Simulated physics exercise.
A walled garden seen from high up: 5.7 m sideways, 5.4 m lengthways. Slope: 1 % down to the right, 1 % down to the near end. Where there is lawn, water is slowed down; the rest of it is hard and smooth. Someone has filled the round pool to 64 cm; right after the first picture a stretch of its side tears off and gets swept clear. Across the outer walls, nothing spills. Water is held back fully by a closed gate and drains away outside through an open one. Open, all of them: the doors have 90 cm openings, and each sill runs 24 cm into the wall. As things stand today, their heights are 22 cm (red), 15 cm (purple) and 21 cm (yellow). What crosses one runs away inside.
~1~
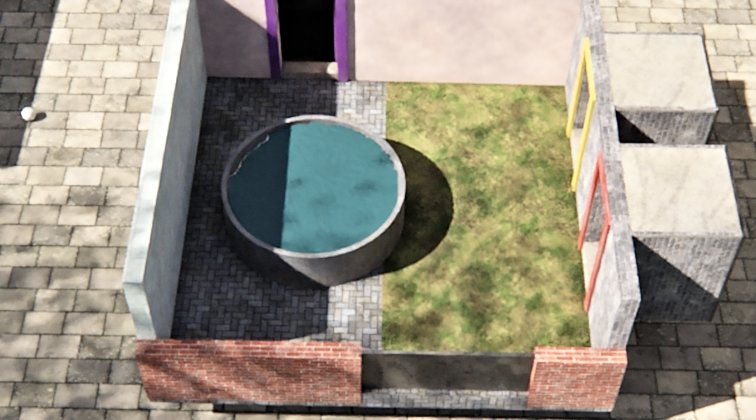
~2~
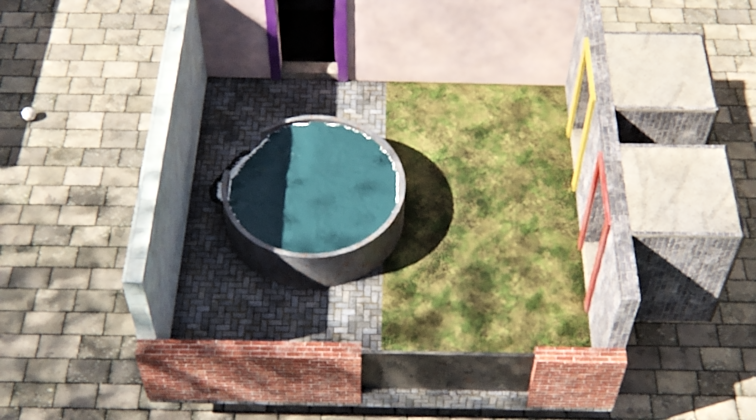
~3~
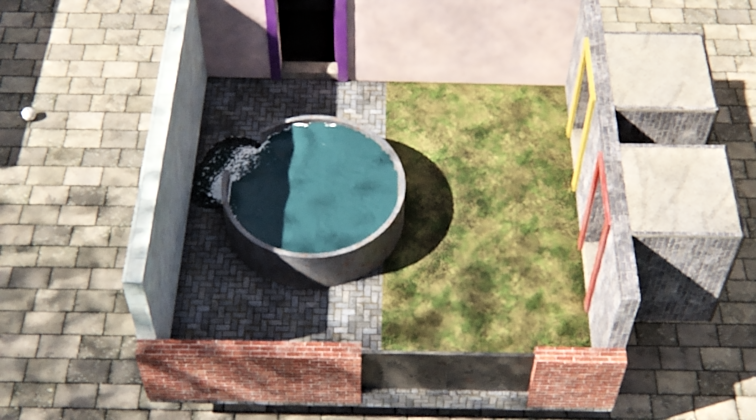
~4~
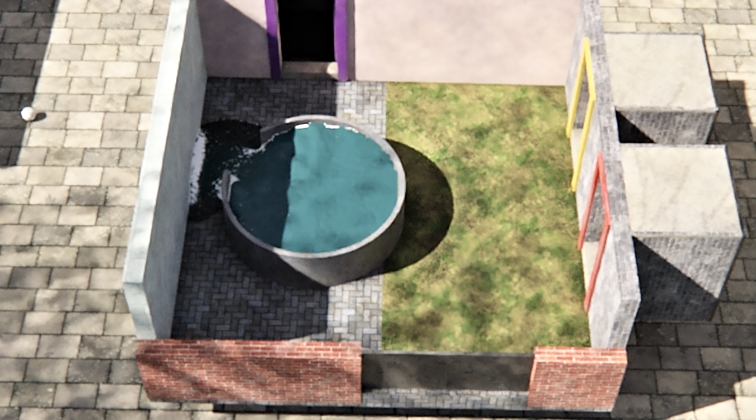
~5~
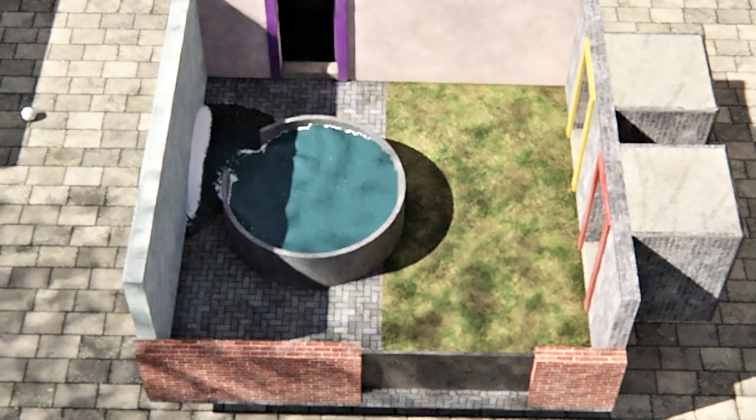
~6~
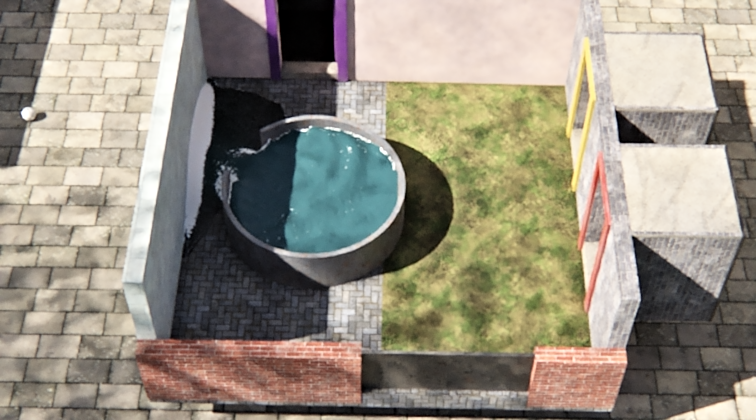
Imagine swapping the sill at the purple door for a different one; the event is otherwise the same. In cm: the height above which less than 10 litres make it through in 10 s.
15.5 cm.
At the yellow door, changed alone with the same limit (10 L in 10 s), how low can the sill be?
Roughly 12.0 cm at the yellow door.
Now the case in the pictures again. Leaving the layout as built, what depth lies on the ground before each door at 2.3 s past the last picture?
Lab note, cm: Red 0; purple 17; yellow 0.
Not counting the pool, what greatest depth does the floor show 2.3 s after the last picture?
Around 34 centimetres.
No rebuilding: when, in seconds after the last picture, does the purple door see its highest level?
Peak time: Around 1.8 s.
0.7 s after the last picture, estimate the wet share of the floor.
Around 15 per cent of the floor.
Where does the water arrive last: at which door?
The answer is the red one.
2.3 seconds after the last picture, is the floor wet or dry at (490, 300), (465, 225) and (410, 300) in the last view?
Untouched; untouched; untouched.
Then, 0.7 s after the last picture water covers 15 % of the floor, deepest (49 cm) near (207, 84); 8 cm at the purple door, 0 litres in over its 15 cm sill.
Then, 2.3 s after the last picture water covers 50 % of the floor, deepest (34 cm) near (206, 93); 17 cm at the purple door, 4 litres in over its 15 cm sill.
Then, 9.3 s after the last picture water covers 95 % of the floor, deepest (16 cm) near (574, 382); 7 cm at the purple door, 10 litres in over its 15 cm sill.
At the purple door as built, the water peaked near 18 cm, 1.9 s after the last picture.
Run again over the same 10 s with other heights there, 17 litres in over 13.5 cm, 3 litres over 18 cm. The limit of 10 litres is kept from about 15.5 cm up.
